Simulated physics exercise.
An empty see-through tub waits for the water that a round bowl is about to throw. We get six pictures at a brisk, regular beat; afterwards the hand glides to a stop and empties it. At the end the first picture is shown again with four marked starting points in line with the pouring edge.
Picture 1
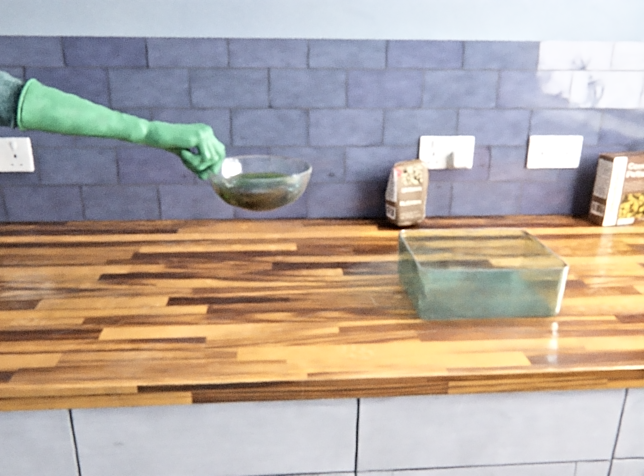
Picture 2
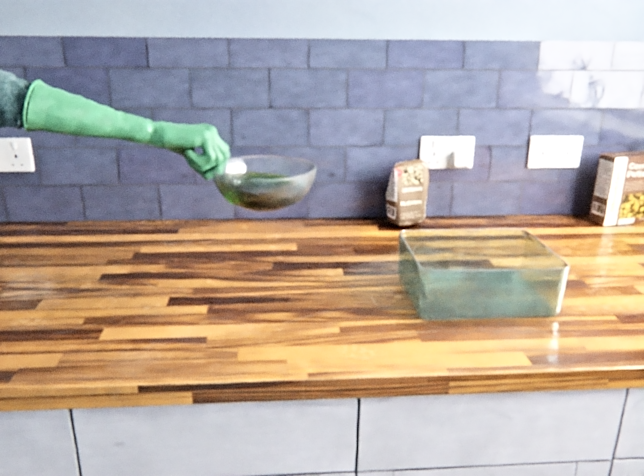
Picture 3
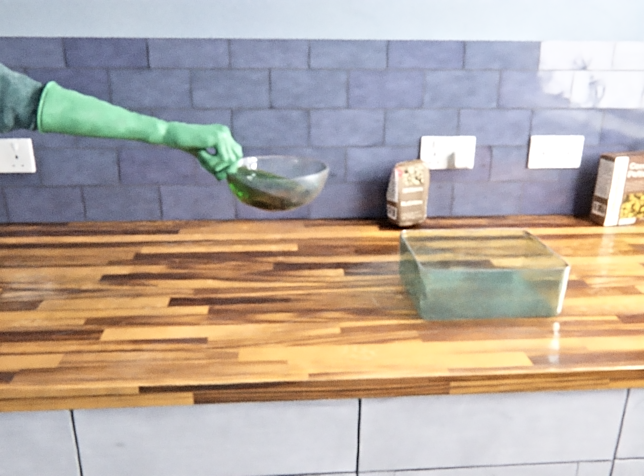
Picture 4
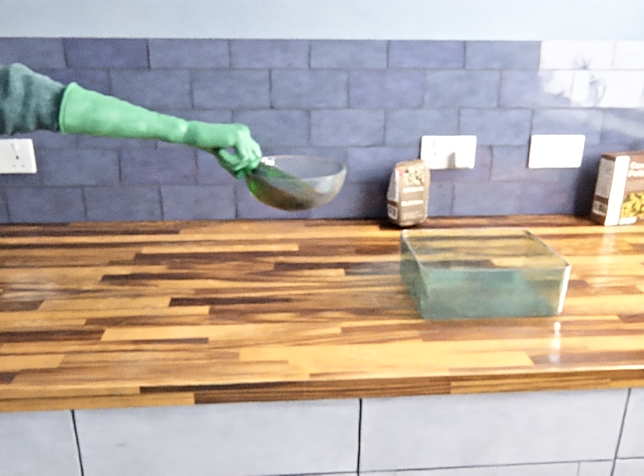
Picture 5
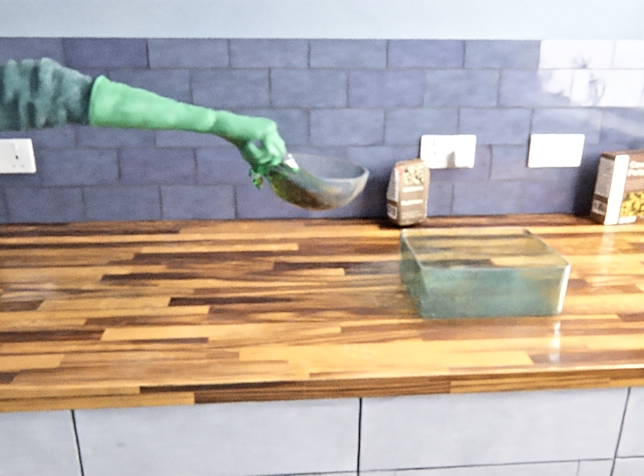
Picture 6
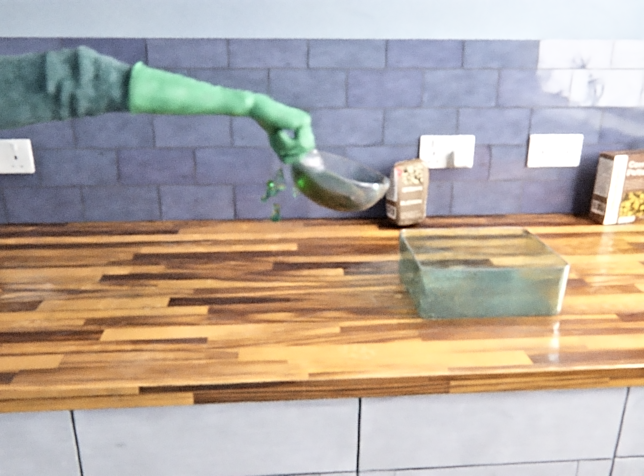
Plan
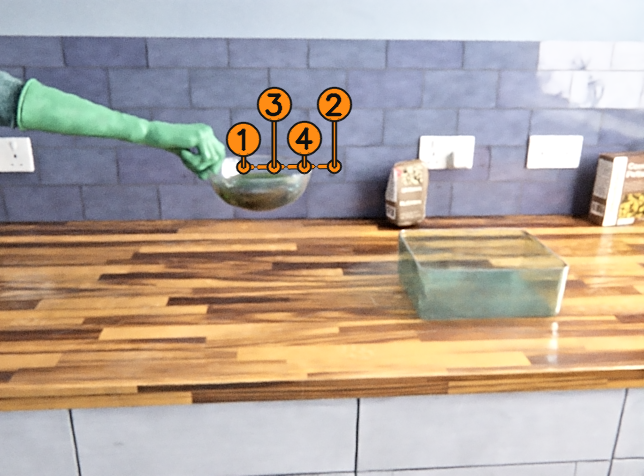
At first, a green-gloved hand holds a clear round bowl of liquid upright above a wooden counter, left of an empty see-through tub. The arm carries the bowl rightward, and liquid slips over its left rim. Then the bowl tilts, its right side lower, while more drops below the hand.
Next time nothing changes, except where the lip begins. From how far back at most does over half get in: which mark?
1.
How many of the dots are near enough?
All of the four.
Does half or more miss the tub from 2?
No, not at all.
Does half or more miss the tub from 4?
No.
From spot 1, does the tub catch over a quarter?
Yes.
In orange, 1 at (243, 167); 2 at (334, 166); 3 at (274, 166); 4 at (304, 166).
With 1, about 63 % lands in the tub, 31 % falls short and 7 % goes beside or beyond.
With 2, about 81 % lands in the tub, 6 % falls short and 12 % goes beside or beyond.
With 3, about 74 % lands in the tub, 16 % falls short and 11 % goes beside or beyond.
With 4, about 84 % lands in the tub, 11 % falls short and 5 % goes beside or beyond.
